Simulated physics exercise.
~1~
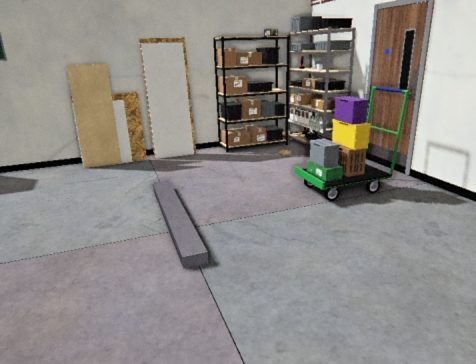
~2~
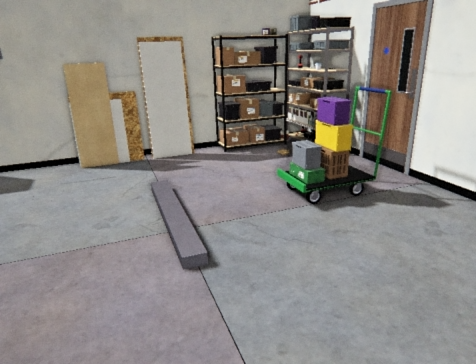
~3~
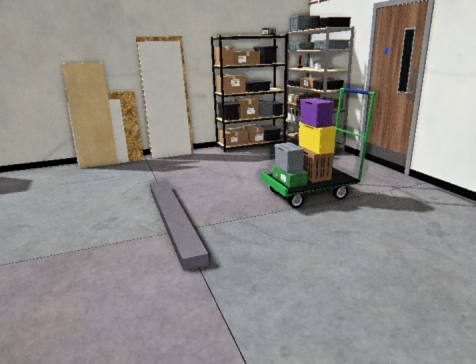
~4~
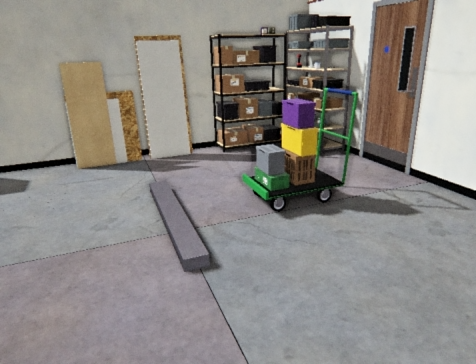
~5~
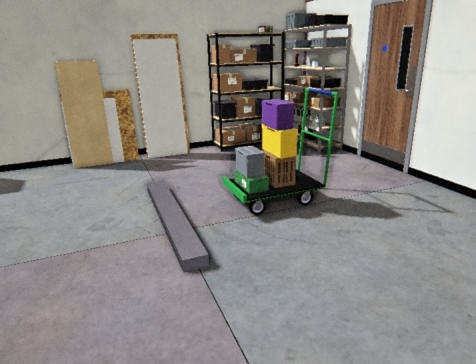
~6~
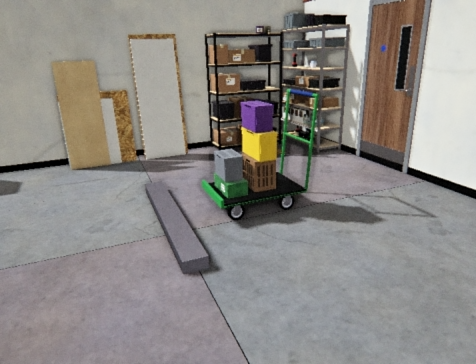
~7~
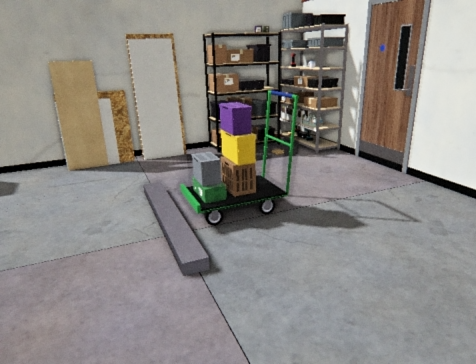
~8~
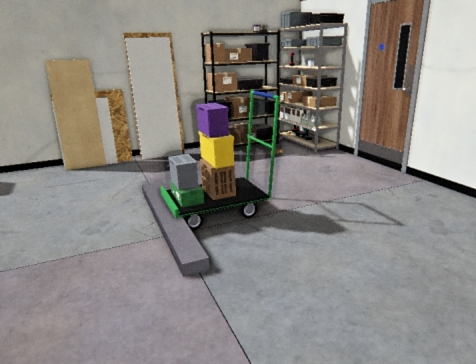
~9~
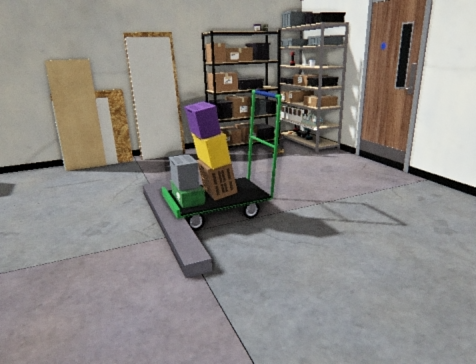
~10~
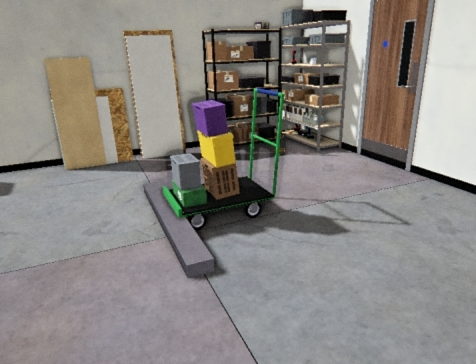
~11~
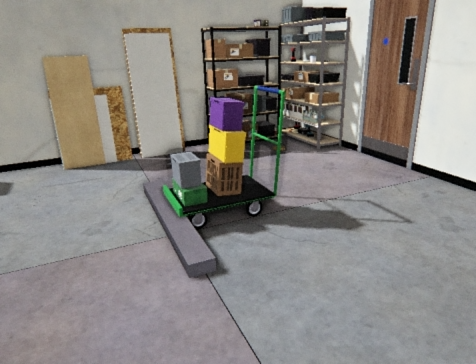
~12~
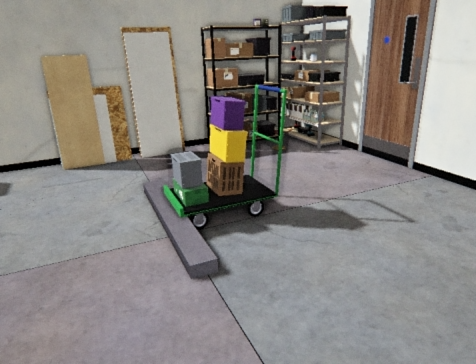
A green trolley rolls left into a sill and stops; its stacked totes tip, then settle upright.
